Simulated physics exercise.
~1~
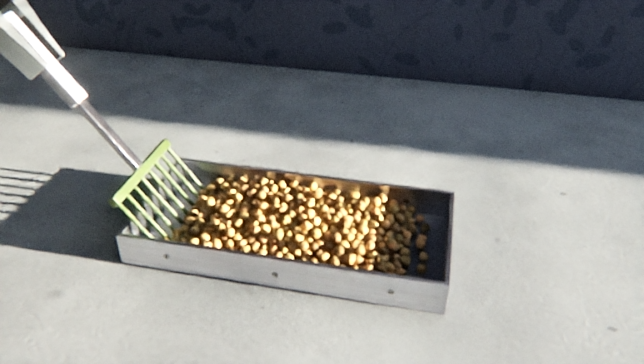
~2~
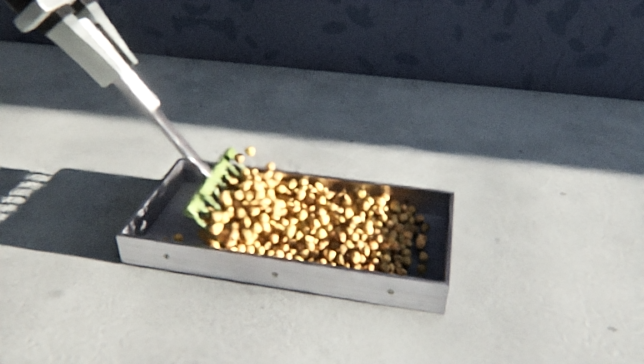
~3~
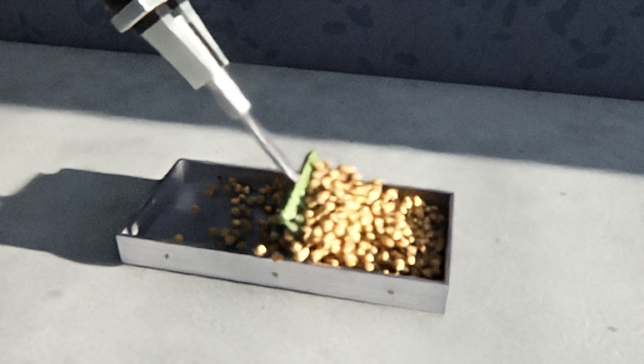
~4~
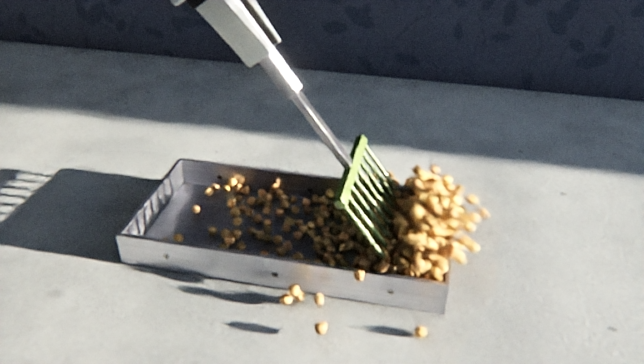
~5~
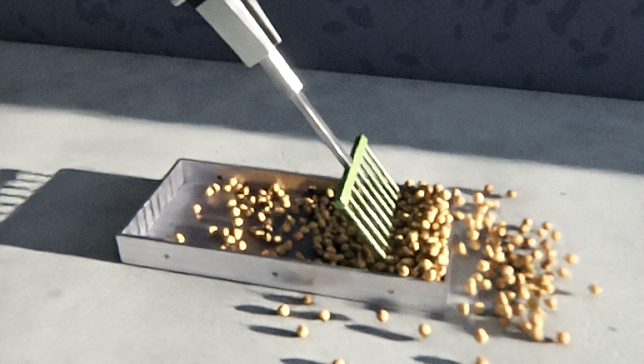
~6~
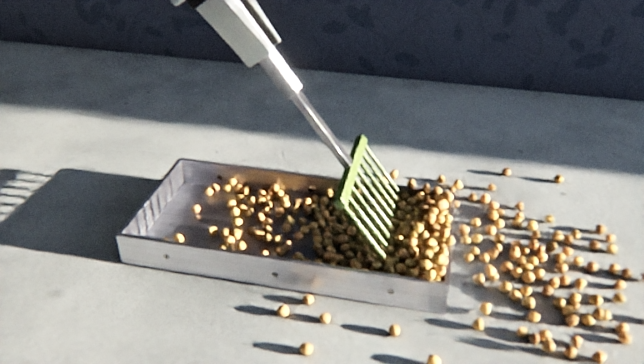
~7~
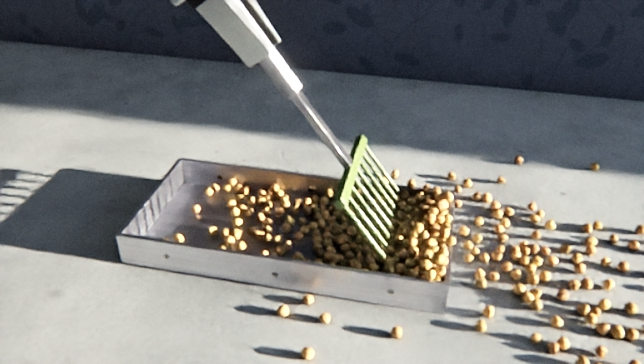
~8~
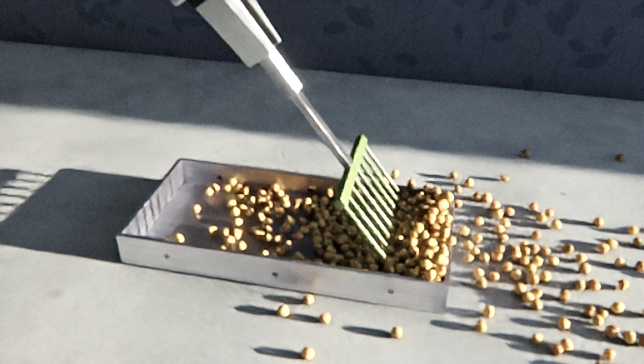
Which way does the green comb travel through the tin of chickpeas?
The comb moves to the right, going from the left end of the tin towards the right end.
